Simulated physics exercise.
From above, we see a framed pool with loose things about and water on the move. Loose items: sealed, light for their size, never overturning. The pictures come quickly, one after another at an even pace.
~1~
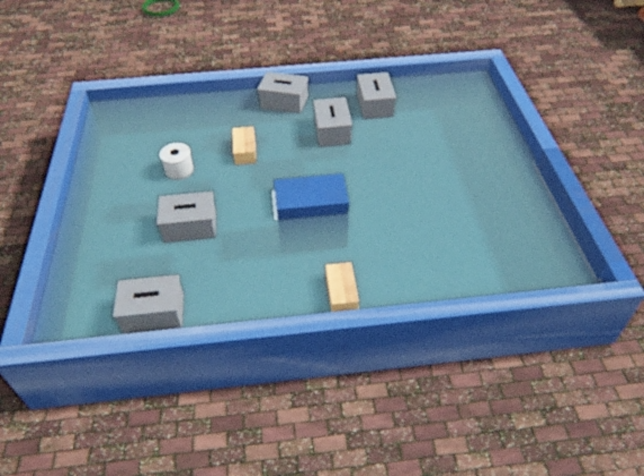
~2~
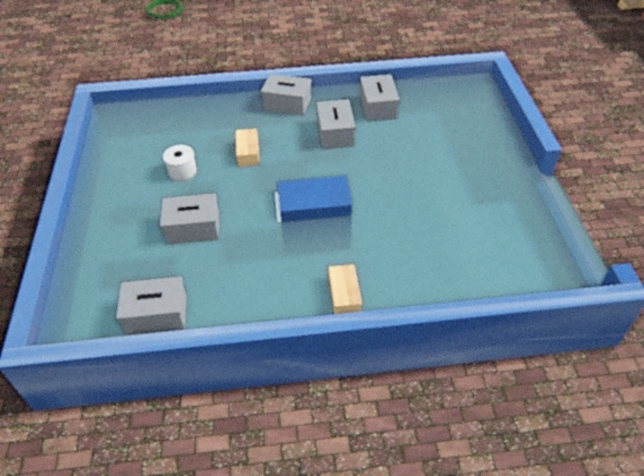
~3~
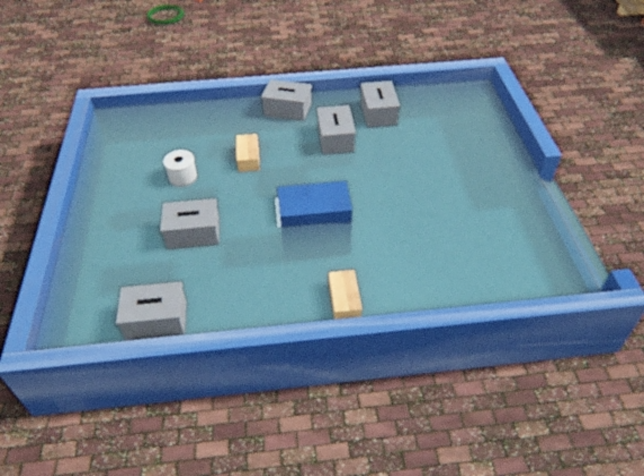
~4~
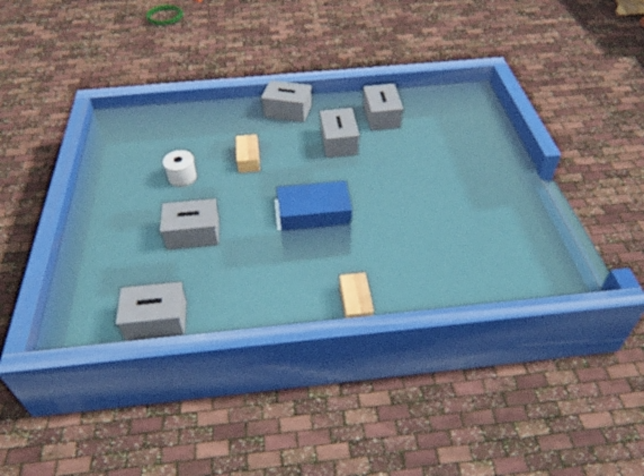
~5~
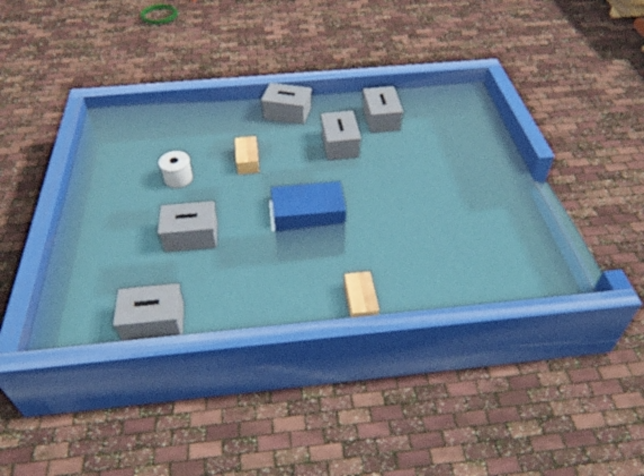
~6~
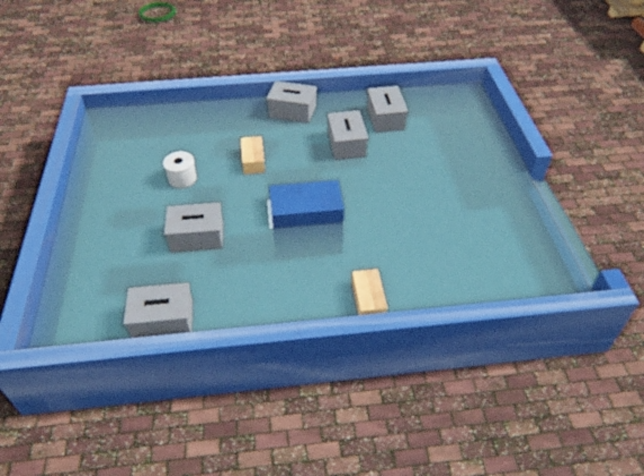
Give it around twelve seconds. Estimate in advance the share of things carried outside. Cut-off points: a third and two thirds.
Less than a third.
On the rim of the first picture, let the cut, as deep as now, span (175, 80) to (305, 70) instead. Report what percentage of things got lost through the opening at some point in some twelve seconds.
Result: Close to 50 %.
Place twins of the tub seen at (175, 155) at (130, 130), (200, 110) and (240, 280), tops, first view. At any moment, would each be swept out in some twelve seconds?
Okay, one at a time: Does not get out, next does not get out, last does not get out.
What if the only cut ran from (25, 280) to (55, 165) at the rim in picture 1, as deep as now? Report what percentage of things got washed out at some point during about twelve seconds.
It should be close to 20 per cent.
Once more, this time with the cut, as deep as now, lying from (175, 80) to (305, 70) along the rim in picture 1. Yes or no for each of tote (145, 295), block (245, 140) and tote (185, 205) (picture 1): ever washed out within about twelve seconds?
Following that order: Remains behind; escaped; remains behind.
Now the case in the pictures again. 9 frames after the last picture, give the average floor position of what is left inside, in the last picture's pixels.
It comes out somewhere near (305, 223).
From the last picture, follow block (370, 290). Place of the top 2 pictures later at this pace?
I'd expect it around (395, 288).
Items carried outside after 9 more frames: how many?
My count is 0.
A moment on, 0 of 8 are out; 8 afloat.
Next, 0 of 8 are out; 8 afloat.
Later, 0 of 8 are out; 8 afloat.
In the end, 0 of 8 are out; 8 afloat.
